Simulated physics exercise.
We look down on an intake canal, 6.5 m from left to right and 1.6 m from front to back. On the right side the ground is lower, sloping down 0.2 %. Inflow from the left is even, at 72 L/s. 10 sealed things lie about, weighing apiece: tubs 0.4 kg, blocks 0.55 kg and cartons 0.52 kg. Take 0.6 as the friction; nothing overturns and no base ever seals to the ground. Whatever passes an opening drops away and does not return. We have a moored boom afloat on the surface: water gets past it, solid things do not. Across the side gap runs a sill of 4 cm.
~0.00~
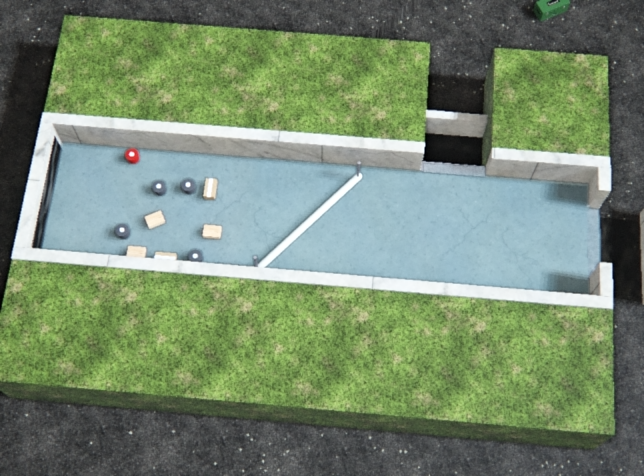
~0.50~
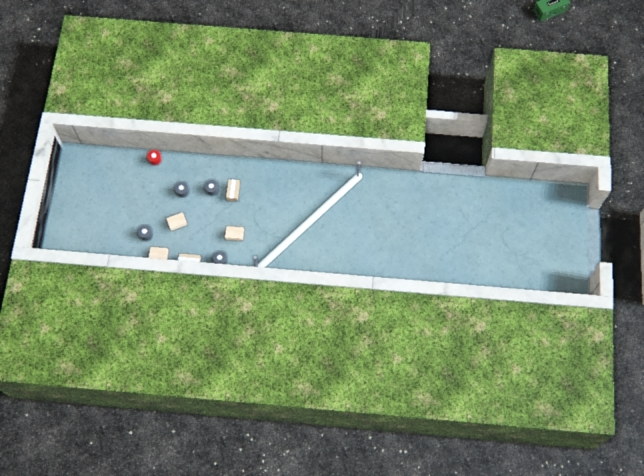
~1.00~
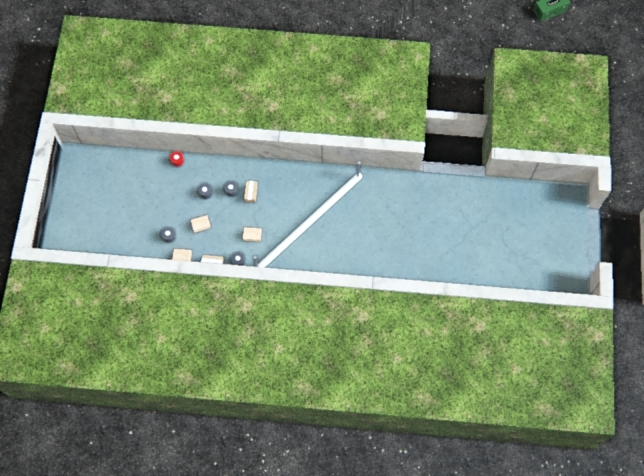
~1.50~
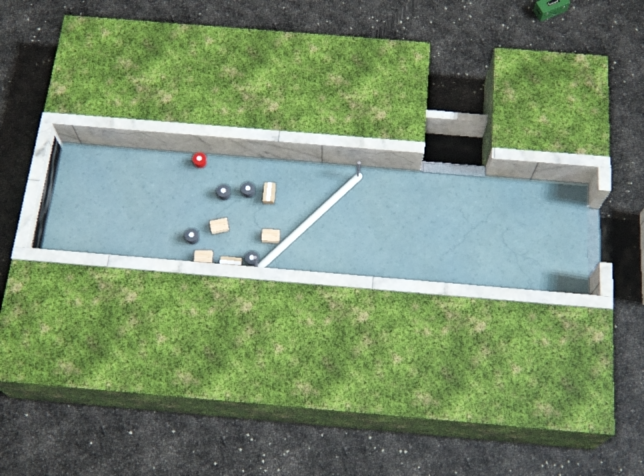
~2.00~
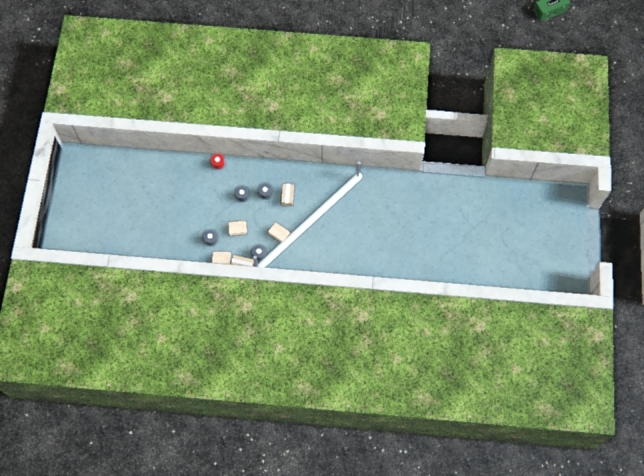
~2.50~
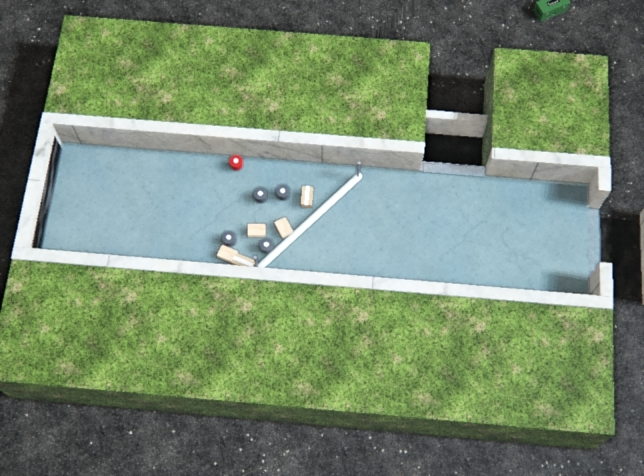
A red ball, dark balls and pale blocks drifting right along a water channel, some blocks turning against a slanted white boom.
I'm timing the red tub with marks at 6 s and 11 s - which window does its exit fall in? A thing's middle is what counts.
The last, after 11 s or none.
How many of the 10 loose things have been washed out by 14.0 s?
By that point, 0.
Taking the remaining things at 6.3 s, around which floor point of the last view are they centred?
Mean position: Approximately (312, 207).
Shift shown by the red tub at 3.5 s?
150 cm or so by then.
After 3.5 s the red tub is near (274, 164), 1.7 m from its start, afloat; 0 of 10 are out; 10 afloat.
After 6.3 s the red tub is near (338, 165), 2.5 m from its start, afloat; 0 of 10 are out; 10 afloat.
After 10.0 s the red tub is near (338, 165), 2.5 m from its start, afloat; 0 of 10 are out; 10 afloat.
After 14.0 s the red tub is near (338, 165), 2.5 m from its start, afloat; 0 of 10 are out; 10 afloat.
